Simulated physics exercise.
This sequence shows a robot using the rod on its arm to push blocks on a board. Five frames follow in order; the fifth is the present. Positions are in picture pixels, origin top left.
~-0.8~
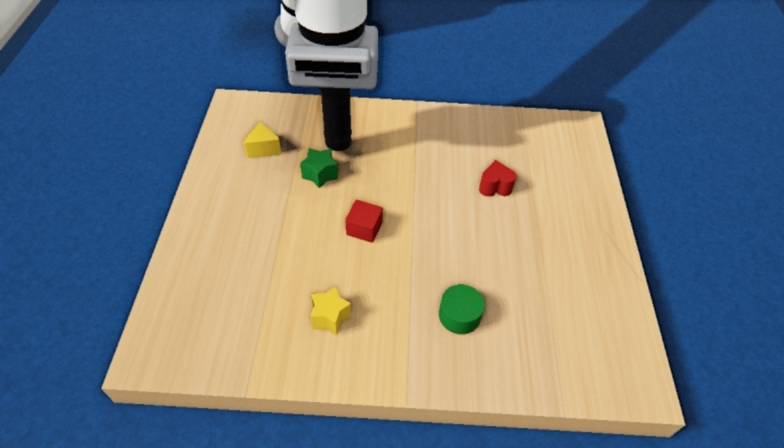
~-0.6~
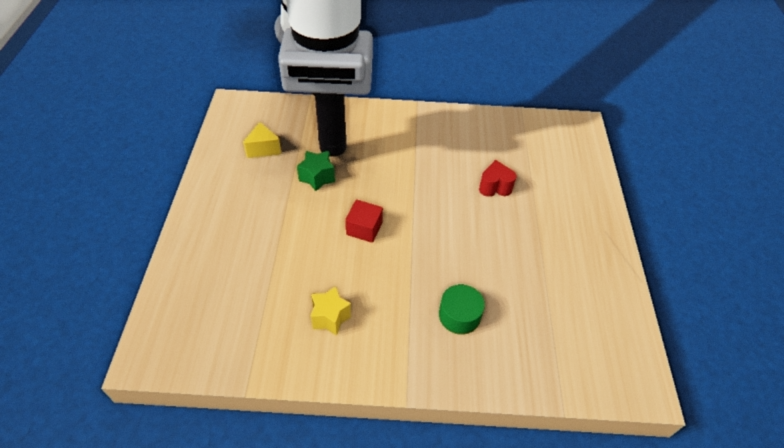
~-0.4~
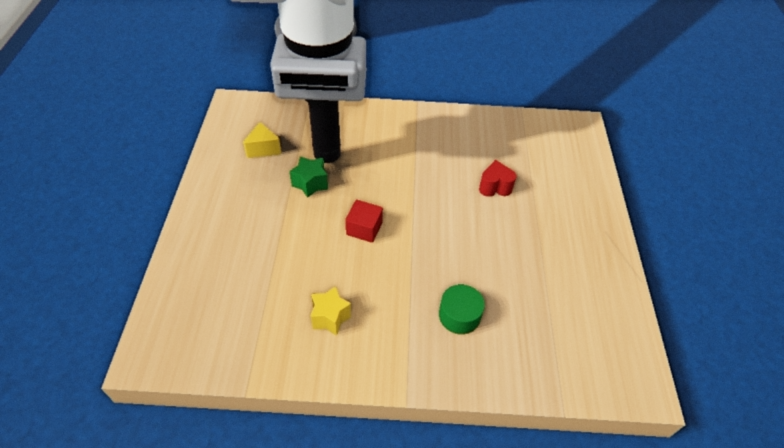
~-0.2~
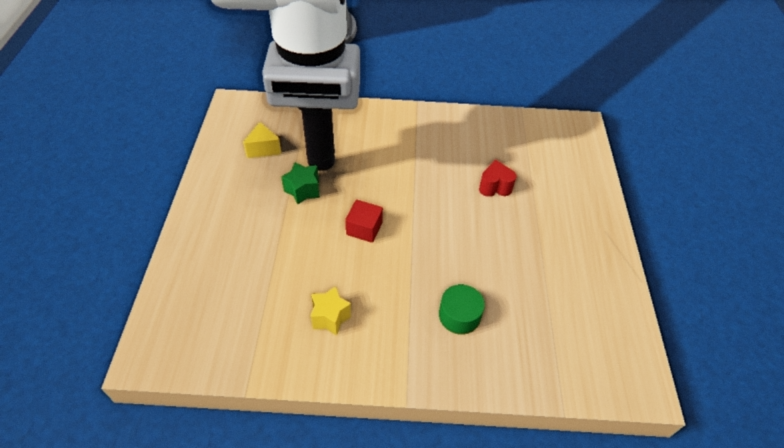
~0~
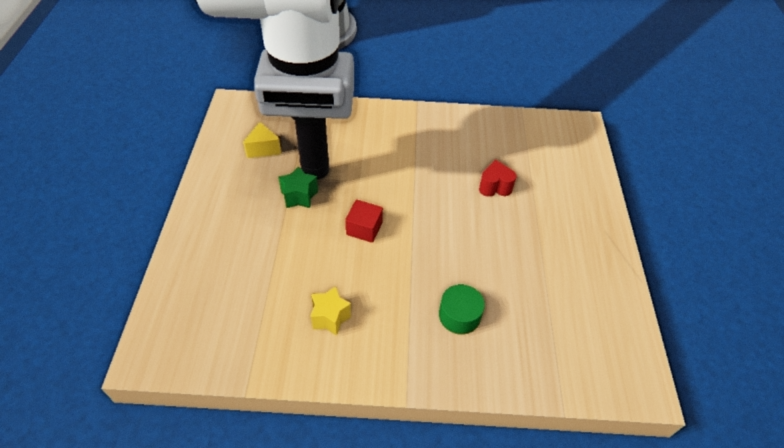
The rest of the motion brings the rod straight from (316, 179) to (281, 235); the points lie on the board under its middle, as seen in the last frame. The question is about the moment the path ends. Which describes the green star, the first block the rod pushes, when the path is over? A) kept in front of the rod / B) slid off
The correct letter is A.
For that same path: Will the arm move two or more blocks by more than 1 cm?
My answer is no.
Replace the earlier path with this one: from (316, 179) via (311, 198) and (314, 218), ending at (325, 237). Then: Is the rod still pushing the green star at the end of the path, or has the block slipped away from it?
It comes off the rod's front.
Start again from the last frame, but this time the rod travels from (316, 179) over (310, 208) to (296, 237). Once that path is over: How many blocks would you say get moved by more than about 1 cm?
Shifted over 1 cm: One.
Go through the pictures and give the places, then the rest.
Lower end of the rod (338, 143), tops of blocks, yellow triangular piece (261, 134), green star (319, 159), in the first frame.
Rod (333, 148), green star (316, 162), in the second frame.
Rod (327, 154), green star (309, 168), in the third frame.
Rod (321, 162), green star (301, 175), in the fourth frame.
Rod (315, 171), yellow triangular piece (261, 134), green star (297, 181), in the fifth frame.
What follows on the original path. One third of the way, rod (303, 189); green star (283, 200).
Two thirds of the way, rod (292, 207); green star (270, 218).
At the end, rod (279, 227); yellow triangular piece not moved; green star (255, 238).
